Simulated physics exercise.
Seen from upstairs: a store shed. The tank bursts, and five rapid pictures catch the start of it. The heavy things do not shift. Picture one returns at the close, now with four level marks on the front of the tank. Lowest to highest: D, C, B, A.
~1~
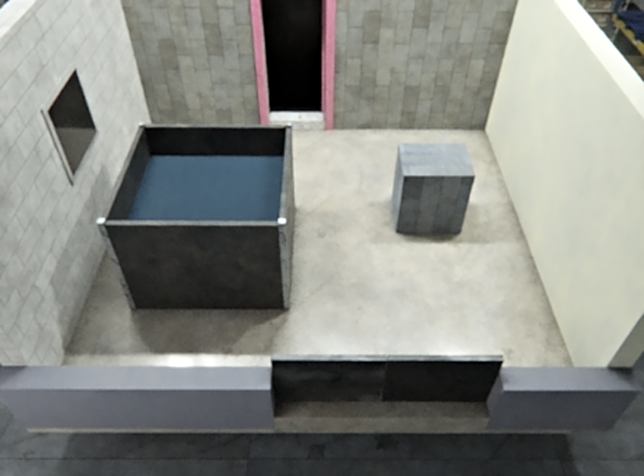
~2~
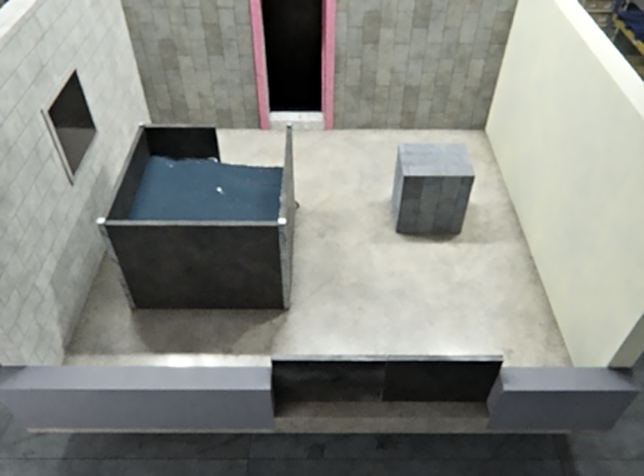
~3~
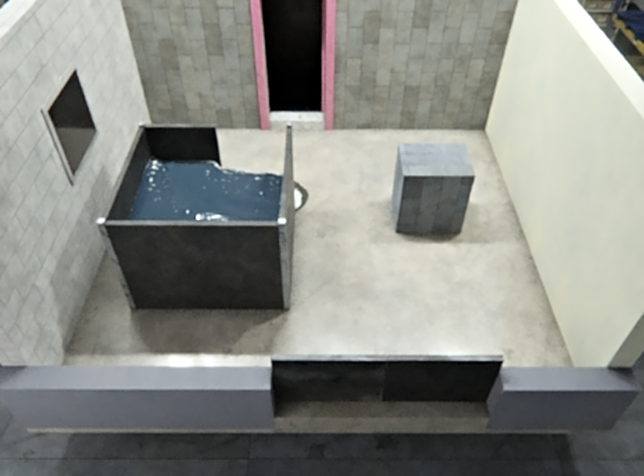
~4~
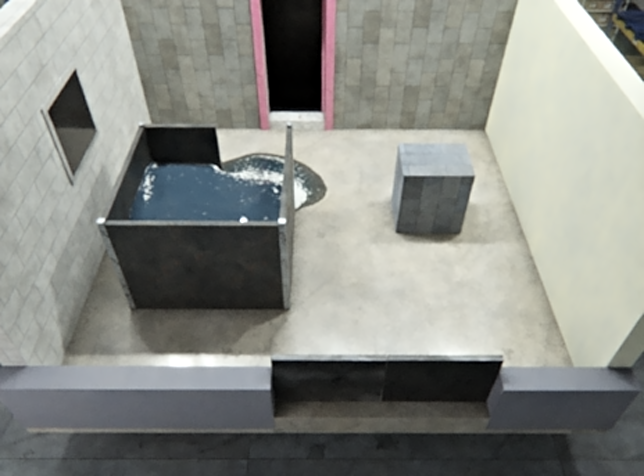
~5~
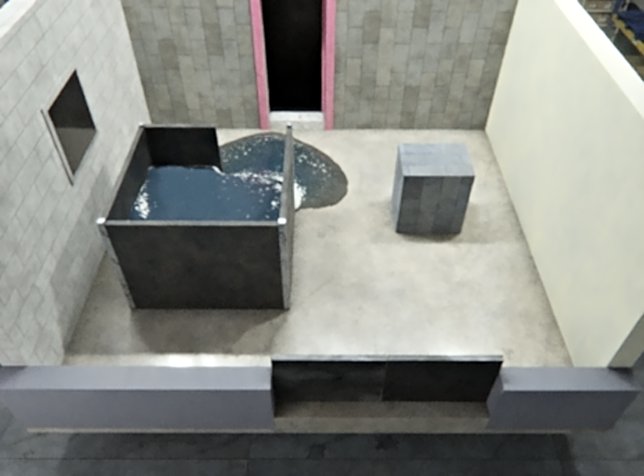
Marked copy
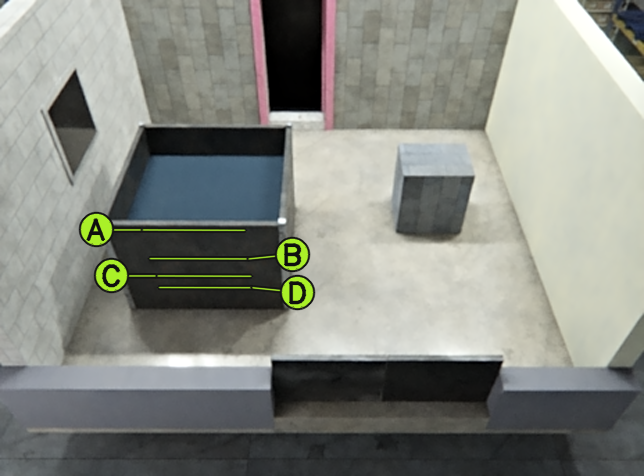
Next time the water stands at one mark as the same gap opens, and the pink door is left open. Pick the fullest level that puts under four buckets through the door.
Level D just does it.
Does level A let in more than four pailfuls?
Yes, it does.
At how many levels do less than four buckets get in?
One of the four.
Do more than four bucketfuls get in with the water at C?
Yes, it does.
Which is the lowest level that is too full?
That would be C.
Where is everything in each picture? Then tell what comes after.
The first frame shows water in the tank at rest, its middle at (210, 197); foot of the pink doorway at (297, 129); shut gate at (386, 364).
In the second frame, water covers 1 % of the ground, its front hidden from here.
In the third frame, water covers 3 % of the ground, its front hidden from here.
In the fourth frame, water covers 7 % of the ground, its front hidden from here.
The fifth frame shows front seen at (322, 156), 14 % of the ground wet.
On the marked copy, A at (192, 230); B at (199, 258); C at (203, 276); D at (205, 287); from the bottom up D, C, B, A.
With A, dozens of bucketfuls pour in.
With B, dozens of bucketfuls pour in.
With C, about 10 bucketfuls get in.
With D, a bucket or two gets in.
